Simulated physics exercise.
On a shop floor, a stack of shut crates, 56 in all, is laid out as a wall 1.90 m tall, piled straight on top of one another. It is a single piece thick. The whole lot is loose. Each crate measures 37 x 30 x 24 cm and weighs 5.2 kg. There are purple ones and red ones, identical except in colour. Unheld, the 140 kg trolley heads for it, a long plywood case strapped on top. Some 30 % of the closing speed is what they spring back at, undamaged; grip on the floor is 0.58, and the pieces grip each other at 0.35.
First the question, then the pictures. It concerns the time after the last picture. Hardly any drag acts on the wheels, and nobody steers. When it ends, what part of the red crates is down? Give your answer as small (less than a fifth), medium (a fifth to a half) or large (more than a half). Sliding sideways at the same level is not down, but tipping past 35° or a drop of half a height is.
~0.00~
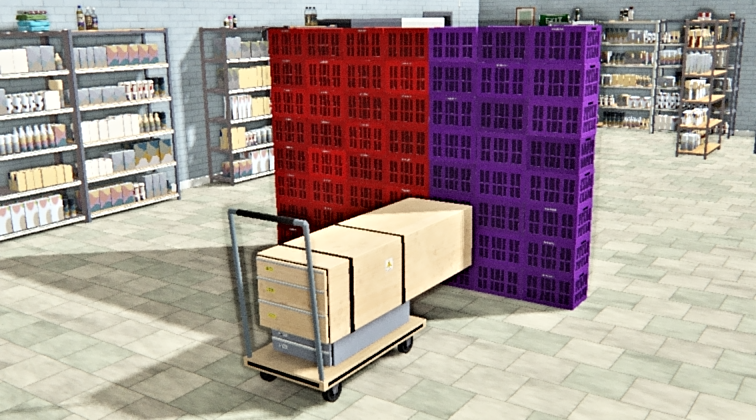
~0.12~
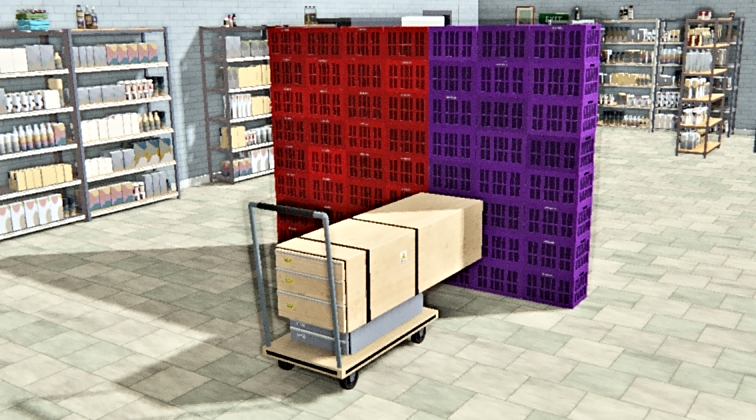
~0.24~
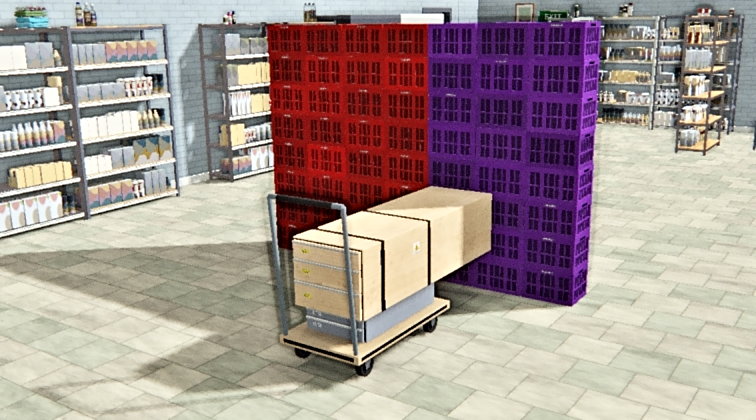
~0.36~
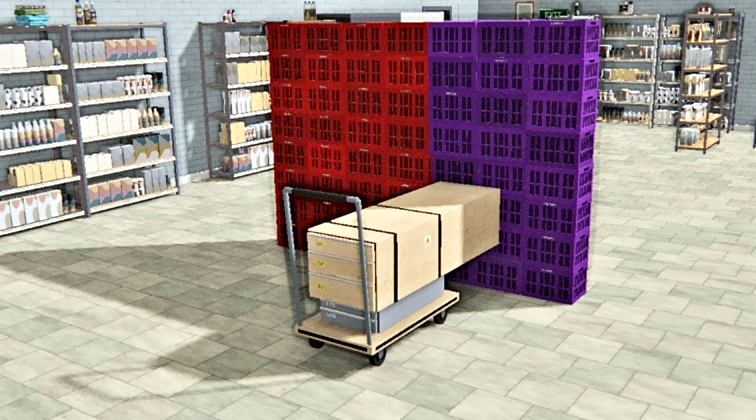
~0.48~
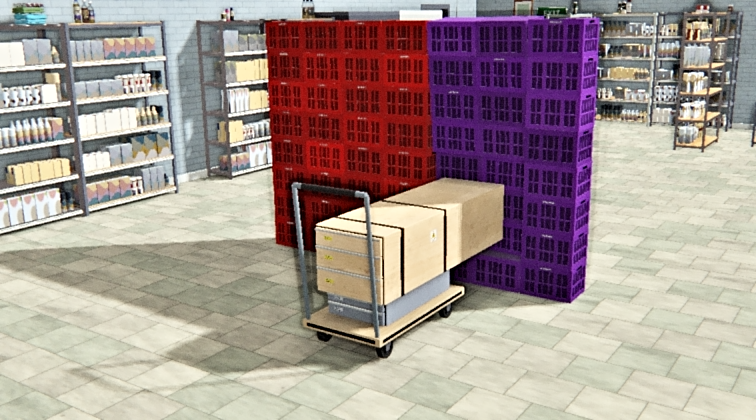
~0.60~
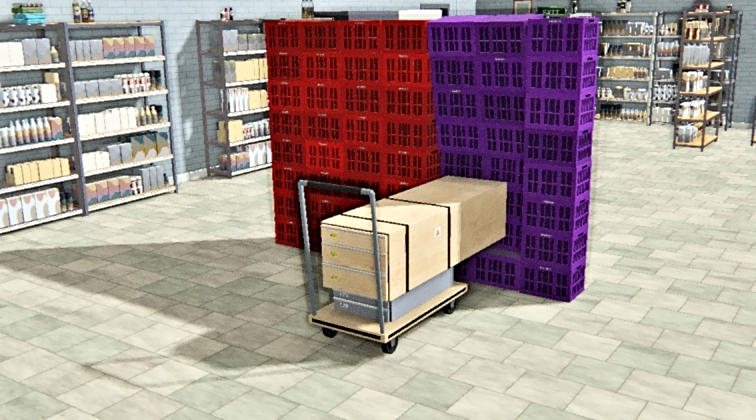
Small - less than a fifth.
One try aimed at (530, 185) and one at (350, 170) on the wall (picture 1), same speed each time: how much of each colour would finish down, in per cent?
First try then second: Red 0 and 40, purple 60 and 0 per cent.
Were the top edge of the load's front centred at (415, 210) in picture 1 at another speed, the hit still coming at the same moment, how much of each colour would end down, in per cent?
You'd end up with red at 0 per cent down and purple at 60 per cent.
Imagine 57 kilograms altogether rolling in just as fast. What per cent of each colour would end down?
Red 0, purple 0 %.
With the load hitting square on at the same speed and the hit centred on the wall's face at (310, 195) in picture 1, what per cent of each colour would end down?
The red ones would be 40 per cent down and the purple ones 0 per cent.
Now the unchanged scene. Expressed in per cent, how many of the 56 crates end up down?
Estimate: About 25% of them.
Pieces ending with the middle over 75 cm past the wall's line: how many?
Estimate: Some 8.
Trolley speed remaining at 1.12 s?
It is moving at around 0.2 m/s.
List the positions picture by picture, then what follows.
In the first frame (pixels give the middle of a visible side), load (468, 226) 39 cm short of the wall; top red crate (405, 44); top purple crate (557, 45); none has stirred.
Load (478, 220) 24 cm short of the wall; top red crate (405, 43), in the second frame.
Load (488, 213) 9 cm short of the wall; top red crate (405, 41), in the third frame.
Load (496, 207) 44 mm into the wall's line; top red crate (405, 39); movement in 6 of them, in the fourth frame.
Load (500, 203) 13 cm into the wall's line; top red crate (403, 37); steepest lean 5°, the crate at (500, 39); movement in 14 of them, in the fifth frame.
Load (503, 200) 20 cm into the wall's line; top red crate (403, 37); top purple crate (554, 37); steepest lean 8°, the crate at (499, 39); movement in 14 of them, in the sixth frame.
After 0.88 s, load 28 cm past the wall's line, still rolling; none of the 32 red crates down (0 of 56 in all colours); top red crate unmoved.
After 1.12 s, load 34 cm past the wall's line, still rolling; none of the 32 red crates down (14 of 56 in all colours); top red crate unmoved.
After 1.62 s, load 39 cm past the wall's line, stopped; none of the 32 red crates down (14 of 56 in all colours); top red crate unmoved.
In the end (2.8 s), load 39 cm past the wall's line, stopped; none of the 32 red crates down (14 of 56 in all colours); top red crate unmoved; top purple crate unmoved. That is 0 per cent. From the last view, middles, top red crate near (412, 36), top purple crate near (563, 37).
